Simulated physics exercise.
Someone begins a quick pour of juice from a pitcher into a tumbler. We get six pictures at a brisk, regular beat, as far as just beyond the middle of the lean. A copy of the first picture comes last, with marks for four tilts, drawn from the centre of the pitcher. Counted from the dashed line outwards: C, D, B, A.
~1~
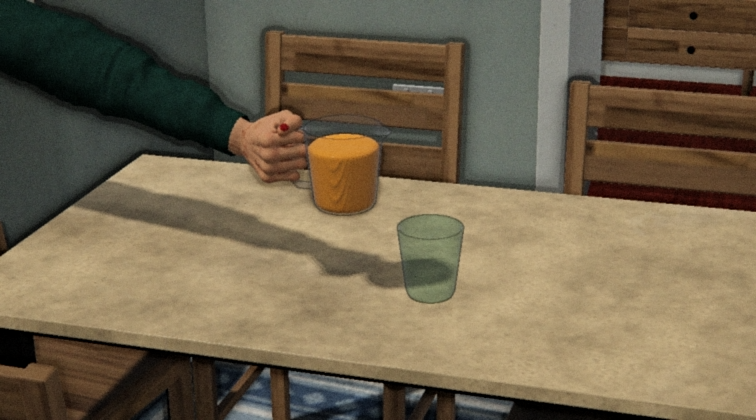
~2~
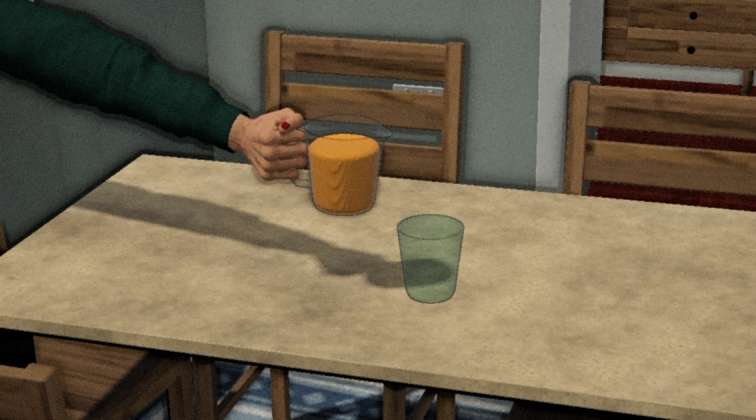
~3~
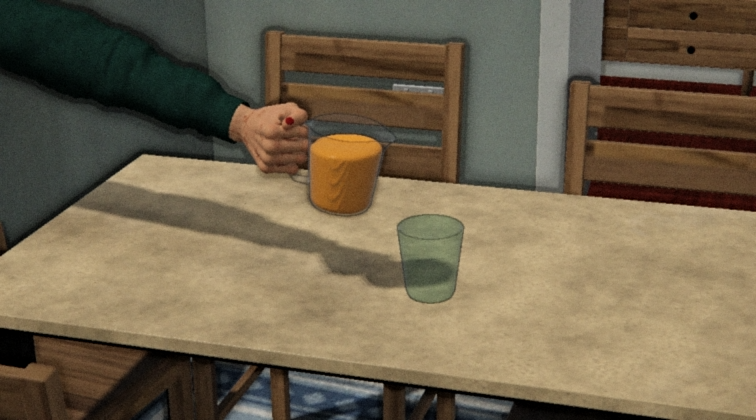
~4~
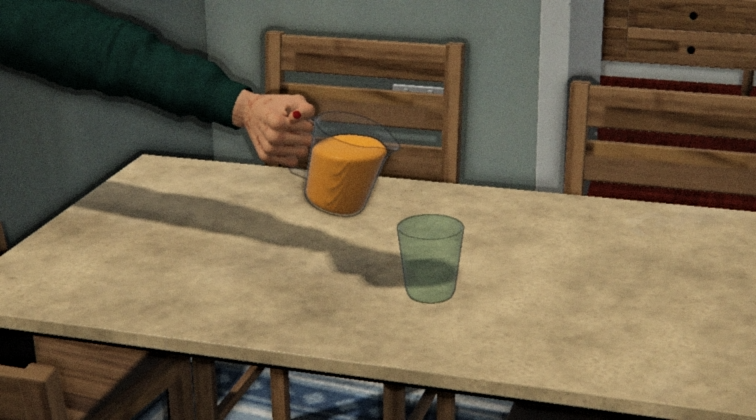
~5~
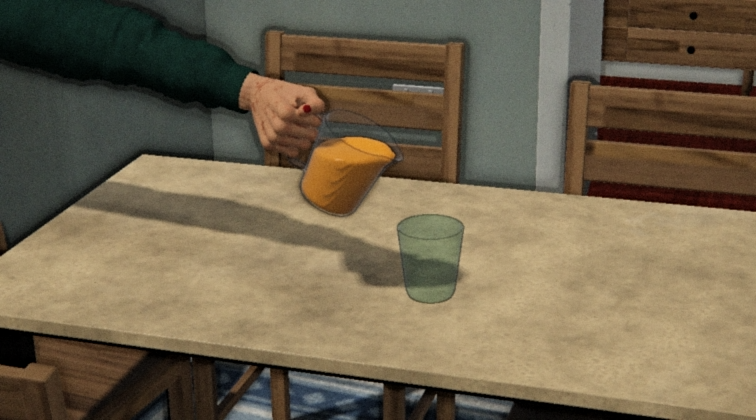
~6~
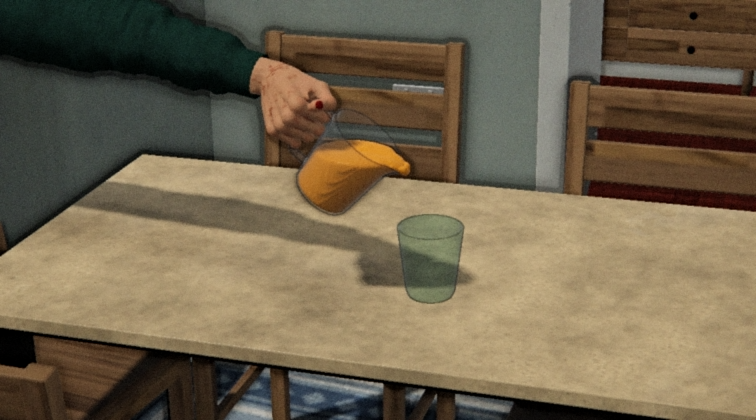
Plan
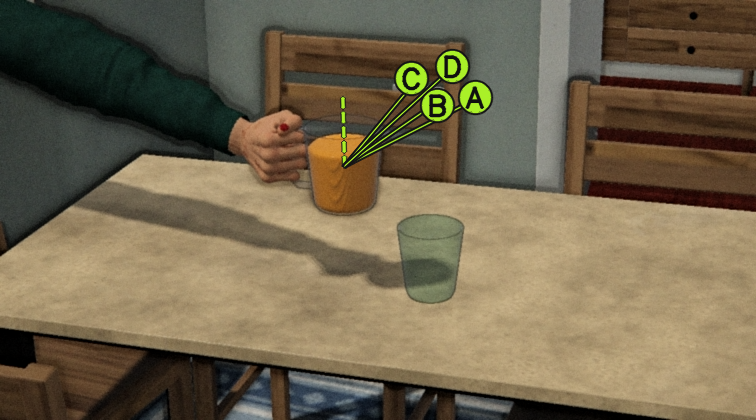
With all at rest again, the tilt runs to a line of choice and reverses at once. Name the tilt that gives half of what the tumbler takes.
Line A.
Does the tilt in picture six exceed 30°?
Yes.
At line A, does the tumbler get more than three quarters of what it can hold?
No, it does not.
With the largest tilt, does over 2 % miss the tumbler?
No, it does not.
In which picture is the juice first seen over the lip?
In picture 6.
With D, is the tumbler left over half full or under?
Under.
On the marked copy, A at (461, 106); B at (421, 113); C at (404, 94); D at (440, 78).
With A, the tumbler ends with about 51 % of what it can hold.
With B, the tumbler ends with about 36 % of what it can hold.
With C, the tumbler ends with about 14 % of what it can hold.
With D, the tumbler ends with about 24 % of what it can hold.
